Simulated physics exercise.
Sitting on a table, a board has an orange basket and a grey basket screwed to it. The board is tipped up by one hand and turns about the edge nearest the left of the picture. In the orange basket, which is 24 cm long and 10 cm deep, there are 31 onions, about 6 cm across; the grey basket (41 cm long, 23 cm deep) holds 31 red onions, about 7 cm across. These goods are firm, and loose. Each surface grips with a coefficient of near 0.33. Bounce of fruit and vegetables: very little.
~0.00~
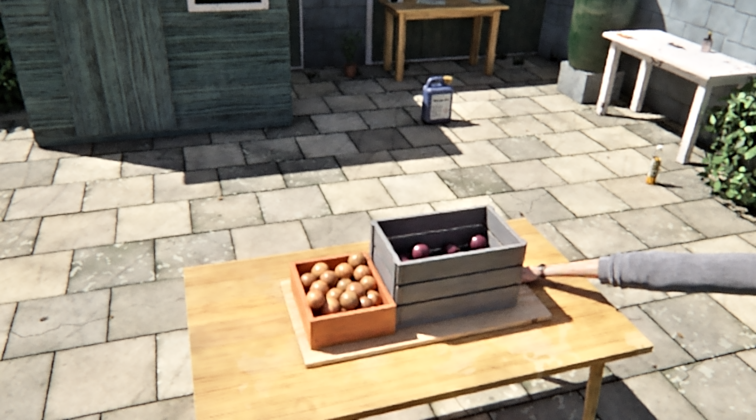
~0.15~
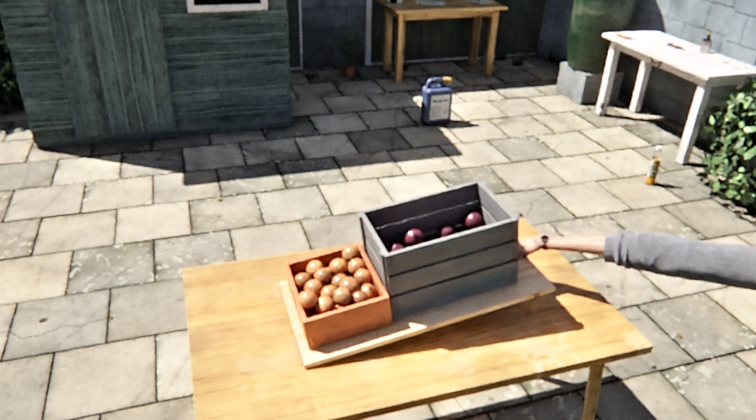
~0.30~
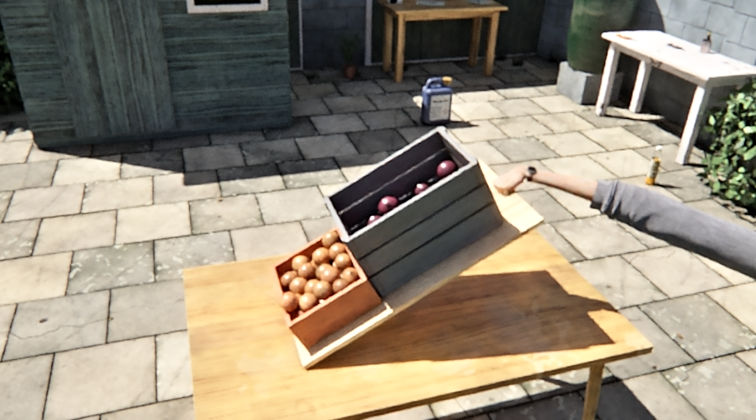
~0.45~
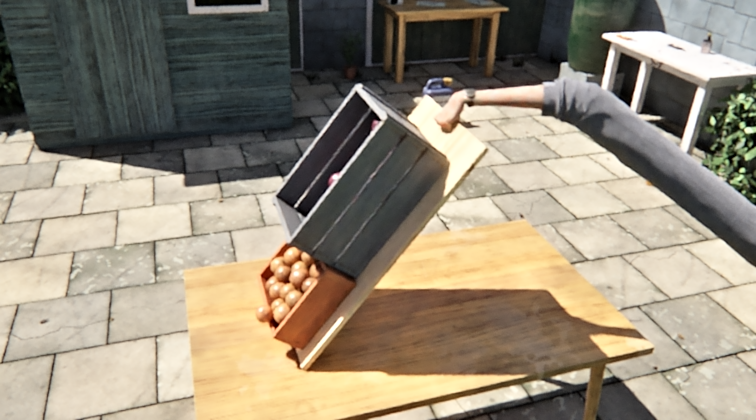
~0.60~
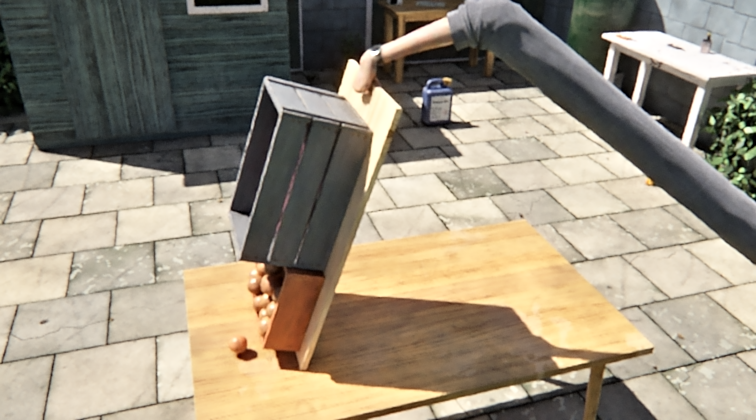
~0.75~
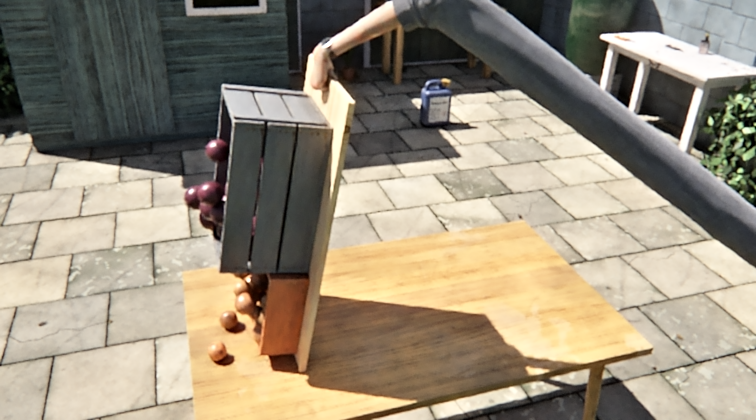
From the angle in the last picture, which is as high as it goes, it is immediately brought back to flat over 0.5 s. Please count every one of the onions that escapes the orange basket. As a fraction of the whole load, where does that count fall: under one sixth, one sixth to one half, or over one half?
It falls between one sixth and one half of the load.
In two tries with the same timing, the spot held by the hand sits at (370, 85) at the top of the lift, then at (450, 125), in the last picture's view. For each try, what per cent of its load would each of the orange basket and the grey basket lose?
The orange basket would lose 30 per cent in the first try and 10 per cent in the second, the grey basket 60 and then 10 per cent.
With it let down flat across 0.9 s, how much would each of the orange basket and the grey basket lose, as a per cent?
Orange basket 30, grey basket 60 per cent.
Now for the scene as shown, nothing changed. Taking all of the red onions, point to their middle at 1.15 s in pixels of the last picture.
I'd put it close to (180, 334).
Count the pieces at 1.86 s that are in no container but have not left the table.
The count is about 8.
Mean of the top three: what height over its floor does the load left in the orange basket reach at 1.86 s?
I'd say near 10 cm.
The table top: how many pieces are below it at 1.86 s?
Roughly 20.
After 0.93 s, tilt 56°; the orange basket is down by 8 of 31 and the grey basket is down by 18 of 31.
After 1.15 s, tilt 8°; the orange basket is down by 12 of 31 and the grey basket is down by 23 of 31.
After 1.46 s, tilt 0°; the orange basket is down by 12 of 31 and the grey basket is down by 23 of 31.
Final count (at 1.86 s), the orange basket is down by 12 of 31 and the grey basket is down by 23 of 31. Asked share, 12 of 31, 39 per cent.
